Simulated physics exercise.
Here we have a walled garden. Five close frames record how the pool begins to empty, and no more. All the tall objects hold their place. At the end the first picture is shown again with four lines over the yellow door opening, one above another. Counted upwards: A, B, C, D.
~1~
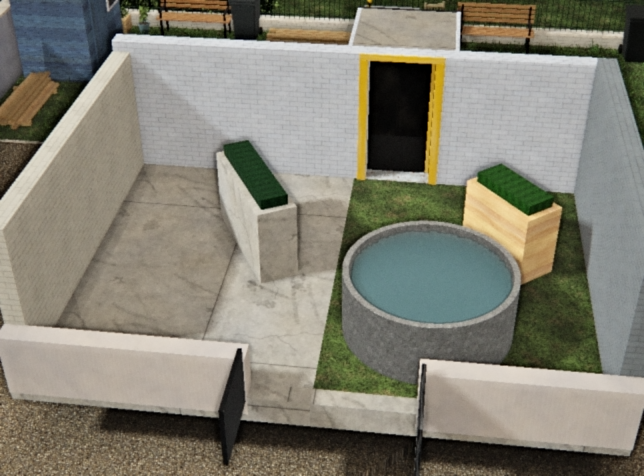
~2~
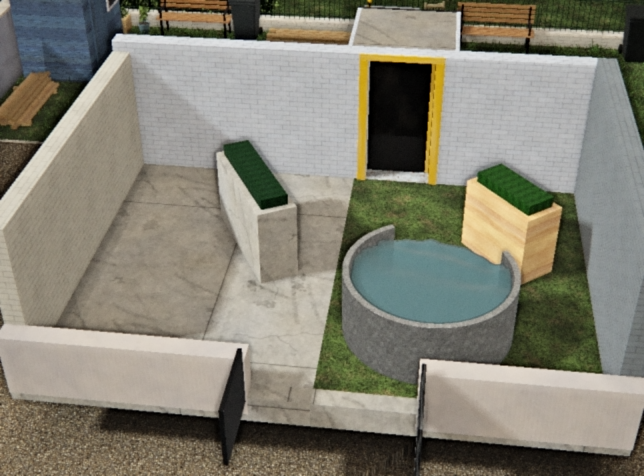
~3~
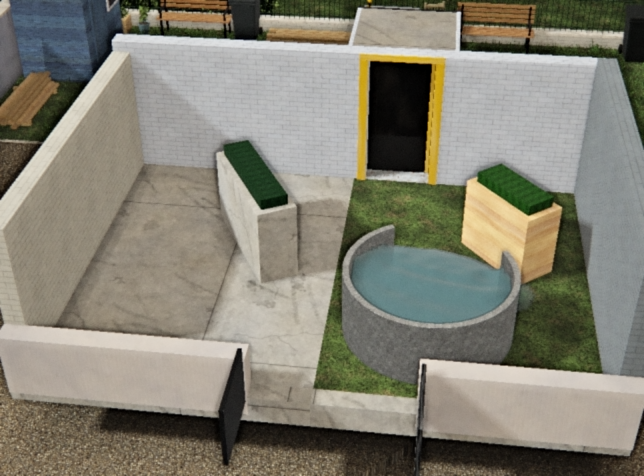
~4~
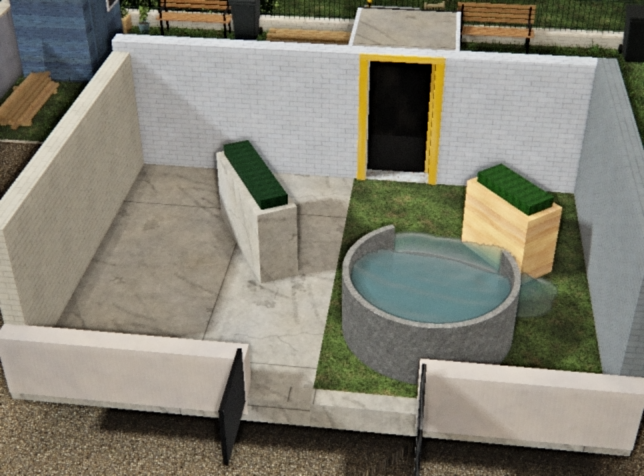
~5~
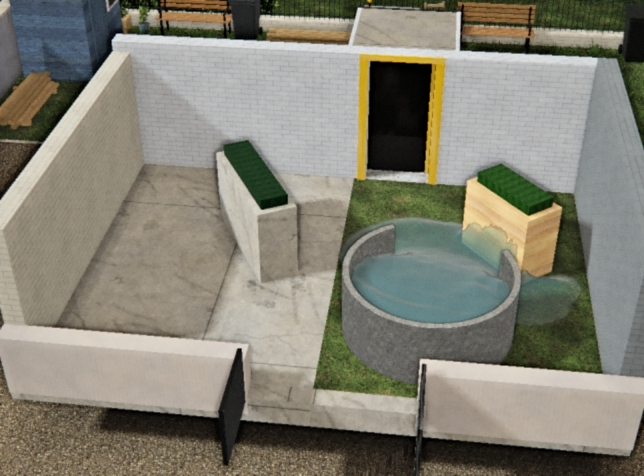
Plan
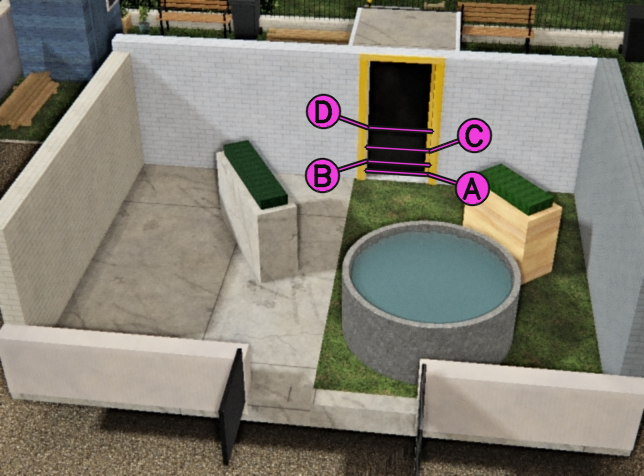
In a walled garden, the round pool's back wall opens and water spreads onto the grass.
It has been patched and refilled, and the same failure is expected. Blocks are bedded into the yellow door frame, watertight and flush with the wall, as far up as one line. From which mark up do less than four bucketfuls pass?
I would pick height B.
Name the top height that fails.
That would be A.
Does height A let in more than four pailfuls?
Yes, that goes wrong.
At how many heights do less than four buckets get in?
Three of the four.
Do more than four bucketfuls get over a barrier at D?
No, that is safe.
In magenta, A at (397, 172); B at (397, 163); C at (398, 149); D at (399, 129); from the bottom up A, B, C, D.
If A is chosen, about 10 bucketfuls get in.
If B is chosen, a splash gets over, under a bucket.
If C is chosen, nothing gets over.
If D is chosen, nothing gets over.
